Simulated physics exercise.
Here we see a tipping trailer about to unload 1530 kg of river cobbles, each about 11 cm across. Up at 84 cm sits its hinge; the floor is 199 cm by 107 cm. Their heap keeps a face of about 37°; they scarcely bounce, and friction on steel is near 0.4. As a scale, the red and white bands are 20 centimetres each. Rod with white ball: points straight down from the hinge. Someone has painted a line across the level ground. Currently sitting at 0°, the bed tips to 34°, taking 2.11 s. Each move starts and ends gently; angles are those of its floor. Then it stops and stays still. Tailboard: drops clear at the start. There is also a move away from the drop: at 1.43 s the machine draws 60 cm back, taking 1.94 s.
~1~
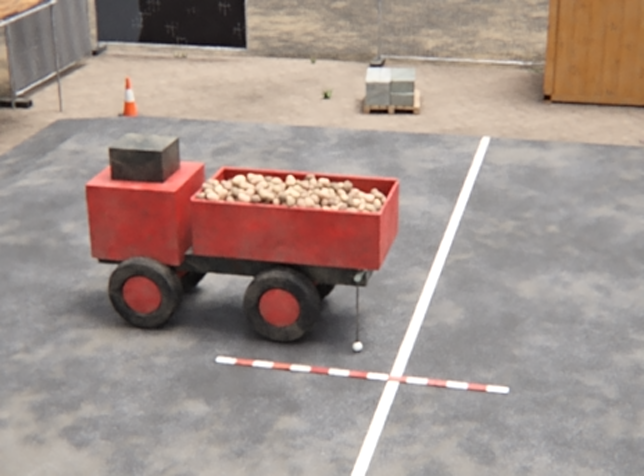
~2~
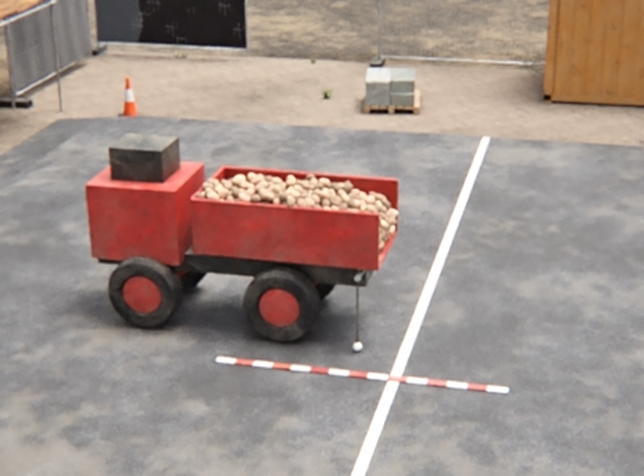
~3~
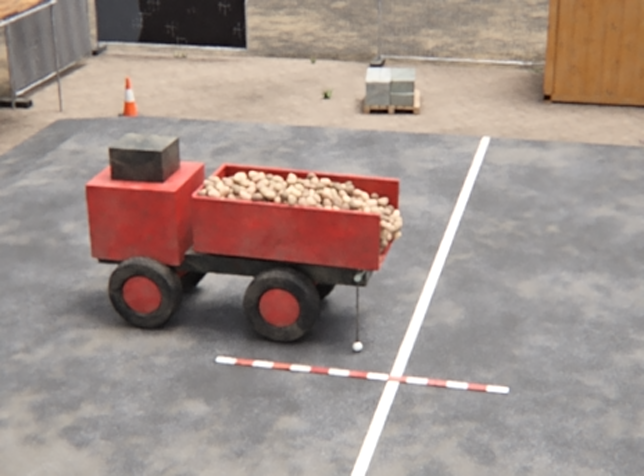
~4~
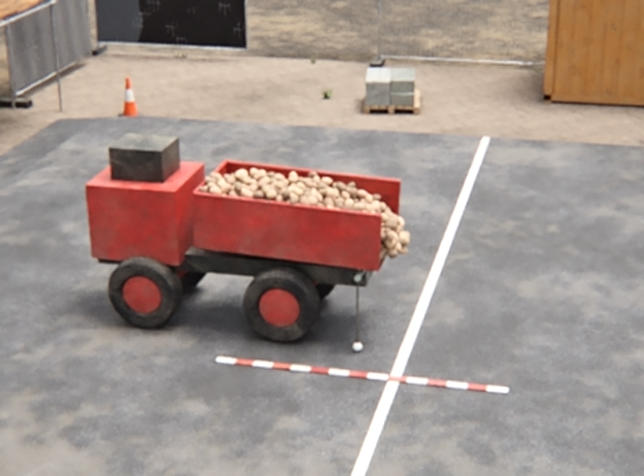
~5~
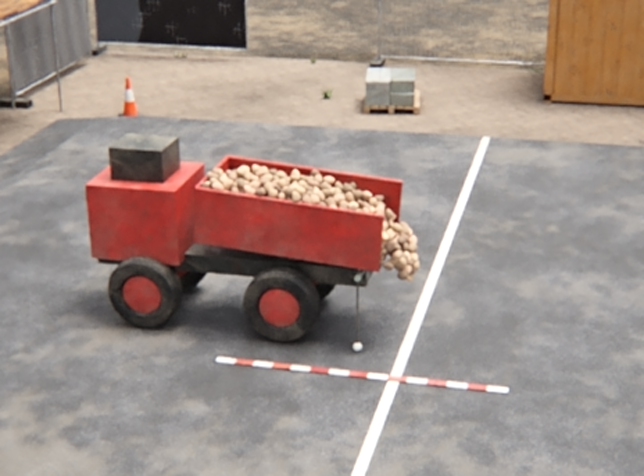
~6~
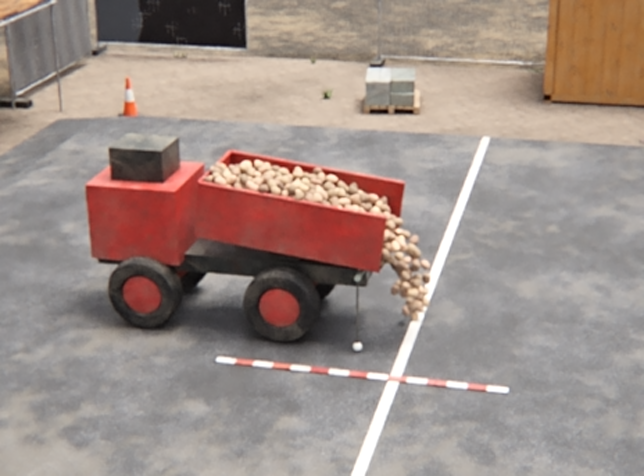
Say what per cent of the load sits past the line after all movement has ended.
About 65 per cent of it.
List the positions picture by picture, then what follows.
In the first picture, the bed is at 0°, its lip at (379, 270); the top of the load is at (285, 185).
In the second picture, the bed is at 0°, its lip at (379, 270); the top of the load is at (282, 186).
In the third picture, the bed is at 1°, its lip at (379, 270); the top of the load is at (271, 182); 1 % has left.
The fourth picture shows lip at (379, 271), floor tilted 3°, highest stones at (260, 179); 3 % has left.
In the fifth picture, the bed is at 4°, its lip at (379, 271); the top of the load is at (247, 175); 5 % has left.
In the sixth picture, the bed is at 7°, its lip at (379, 272); the top of the load is at (250, 170); 6 % has left.
A little later the floor is at 29°; 72 % in the bed, 9 % short of the line, 19 % past the line; the foremost stones are at (517, 329).
Then the floor is at 34°; 31 % in the bed, 22 % short of the line, 47 % past the line; the foremost stones are at (547, 329).
Later still the floor is at 34°; 0 % in the bed, 33 % short of the line, 67 % past the line; the foremost stones are at (586, 342).
In the end the floor is at 34°; 0 % in the bed, 33 % short of the line, 67 % past the line; the foremost stones are at (586, 342).
